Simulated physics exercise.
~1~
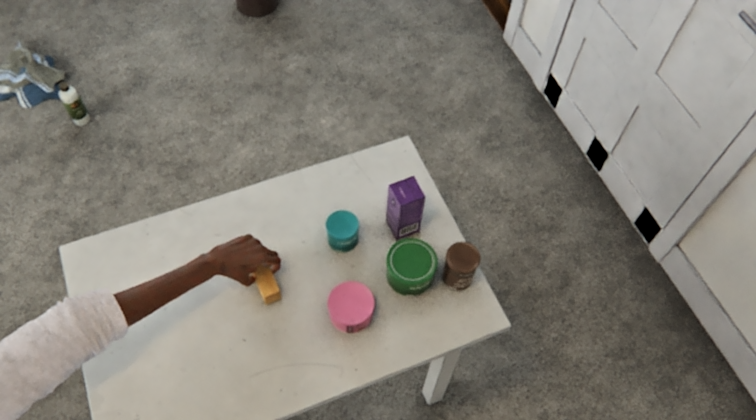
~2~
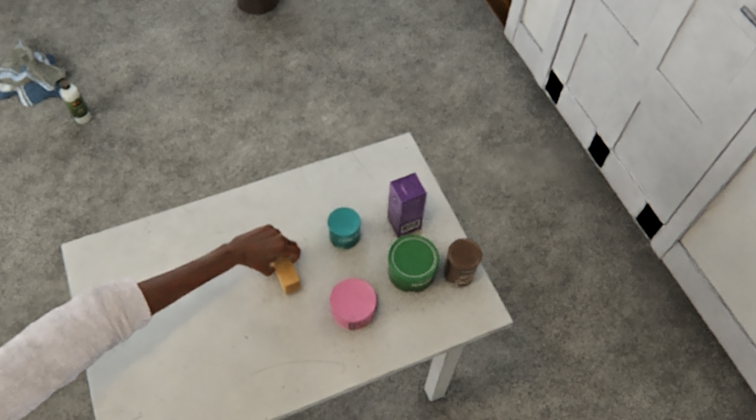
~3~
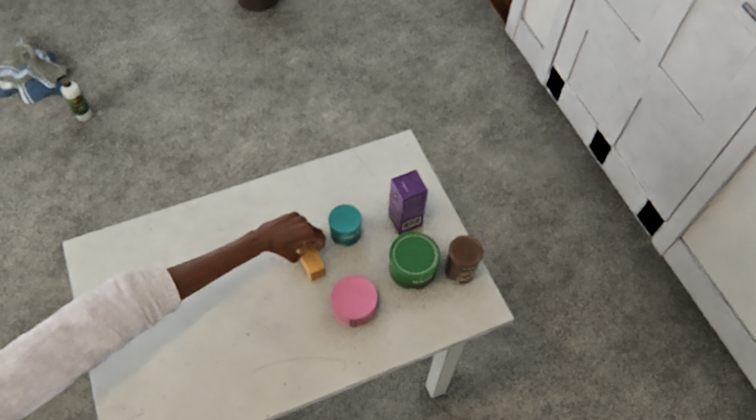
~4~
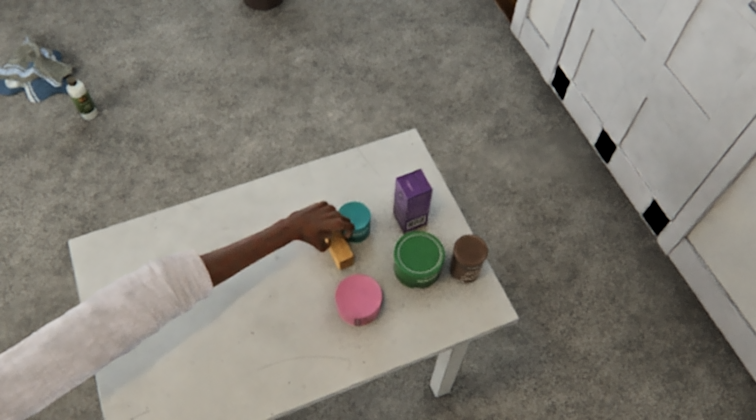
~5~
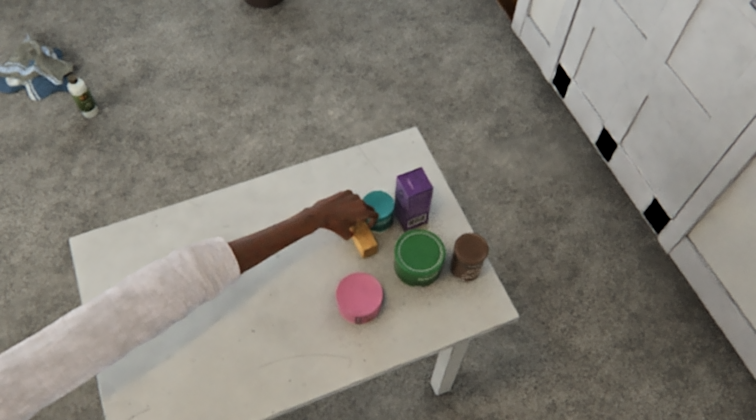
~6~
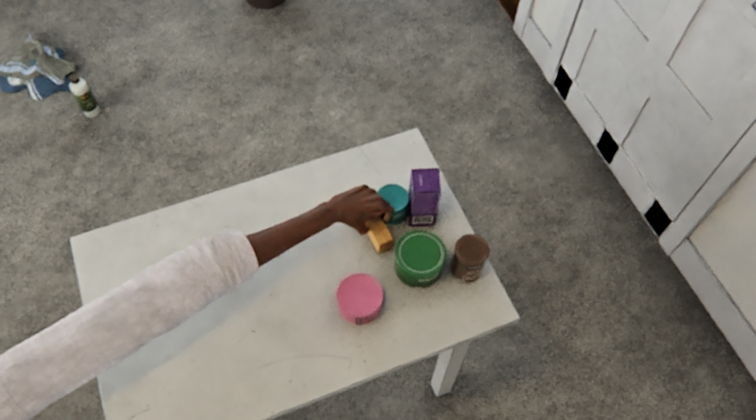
A hand slides an orange block rightward, pushing a turquoise tin against a purple carton.
